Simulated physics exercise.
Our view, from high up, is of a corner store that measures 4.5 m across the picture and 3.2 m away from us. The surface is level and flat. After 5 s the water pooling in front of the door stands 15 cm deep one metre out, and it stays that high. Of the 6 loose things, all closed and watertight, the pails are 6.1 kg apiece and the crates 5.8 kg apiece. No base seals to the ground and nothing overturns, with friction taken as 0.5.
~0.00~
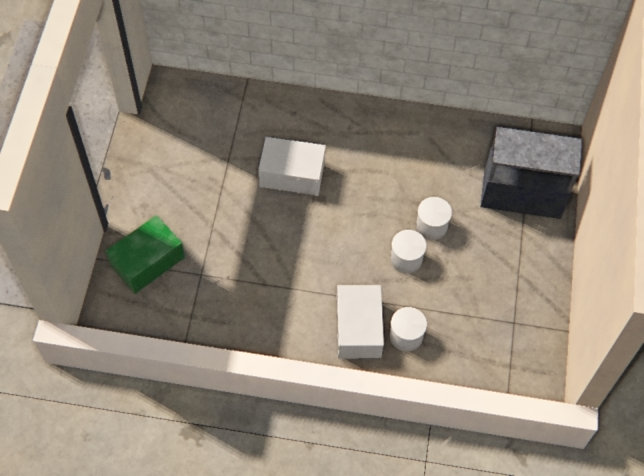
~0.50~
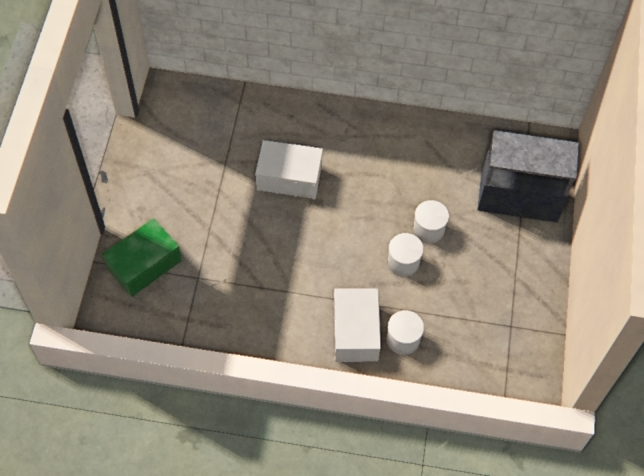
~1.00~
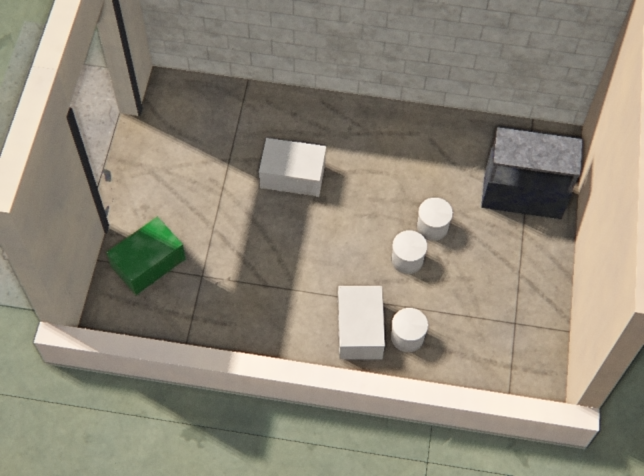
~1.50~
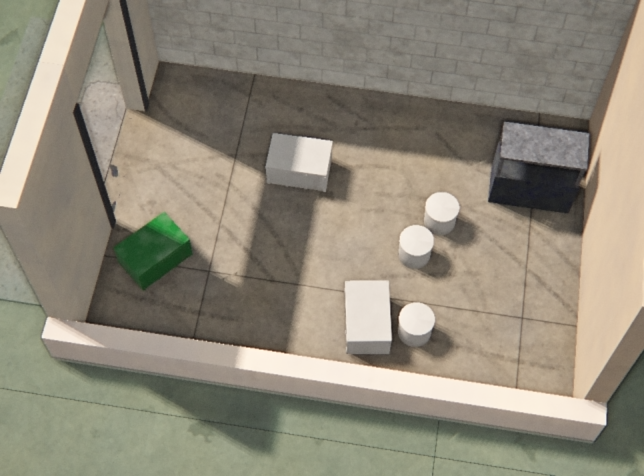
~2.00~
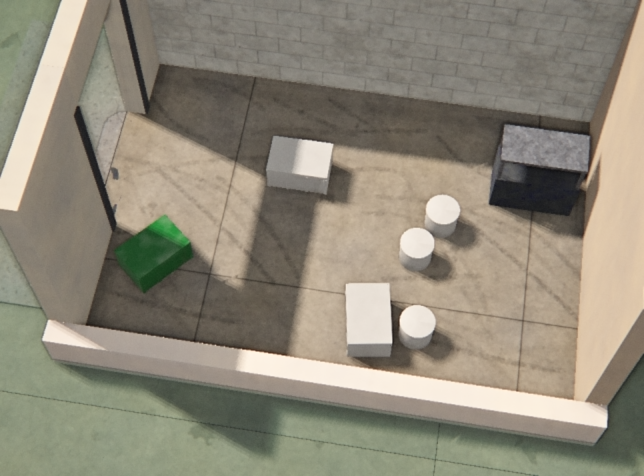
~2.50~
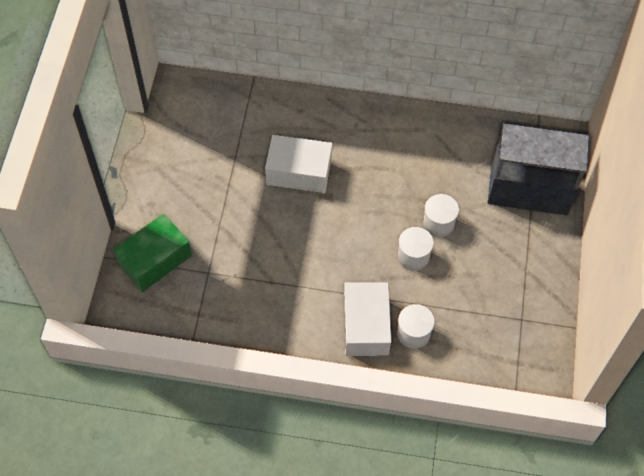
A small room with a pale brick back wall, a stained floor and a doorway in the left wall is seen from high above. A green crate sits near the doorway, with two white boxes and three white cylinders around the middle and right, and a dark cabinet at the back right. The objects stay put while the view shifts very slightly and the ground outside turns from grey to green.
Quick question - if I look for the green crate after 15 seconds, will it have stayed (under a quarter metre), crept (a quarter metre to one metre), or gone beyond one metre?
Crept.
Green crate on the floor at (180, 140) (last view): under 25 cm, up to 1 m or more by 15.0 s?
Here it heads a good way off.
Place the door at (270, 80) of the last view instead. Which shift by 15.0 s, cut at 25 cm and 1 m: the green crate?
In that case the green crate goes a long way.
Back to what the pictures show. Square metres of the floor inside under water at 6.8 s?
About 10.0 m2.
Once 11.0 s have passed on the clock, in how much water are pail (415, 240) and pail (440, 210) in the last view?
I'd put it at 6 cm and 7 cm respectively.
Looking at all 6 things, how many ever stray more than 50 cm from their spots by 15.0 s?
It adds up to 6.
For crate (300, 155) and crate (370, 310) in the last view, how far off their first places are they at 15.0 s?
250 cm and 120 cm respectively.
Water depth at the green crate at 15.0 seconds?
Close to 4 centimetres.
After 3.5 s the green crate is near (151, 245), 0.0 m from its start, aground; 0 afloat.
After 6.8 s the green crate is near (153, 258), 0.1 m from its start, aground; 0 afloat.
After 11.0 s the green crate is near (150, 269), 0.3 m from its start, aground; 2 afloat.
After 15.0 s the green crate is near (201, 266), 0.5 m from its start, afloat; 6 afloat.
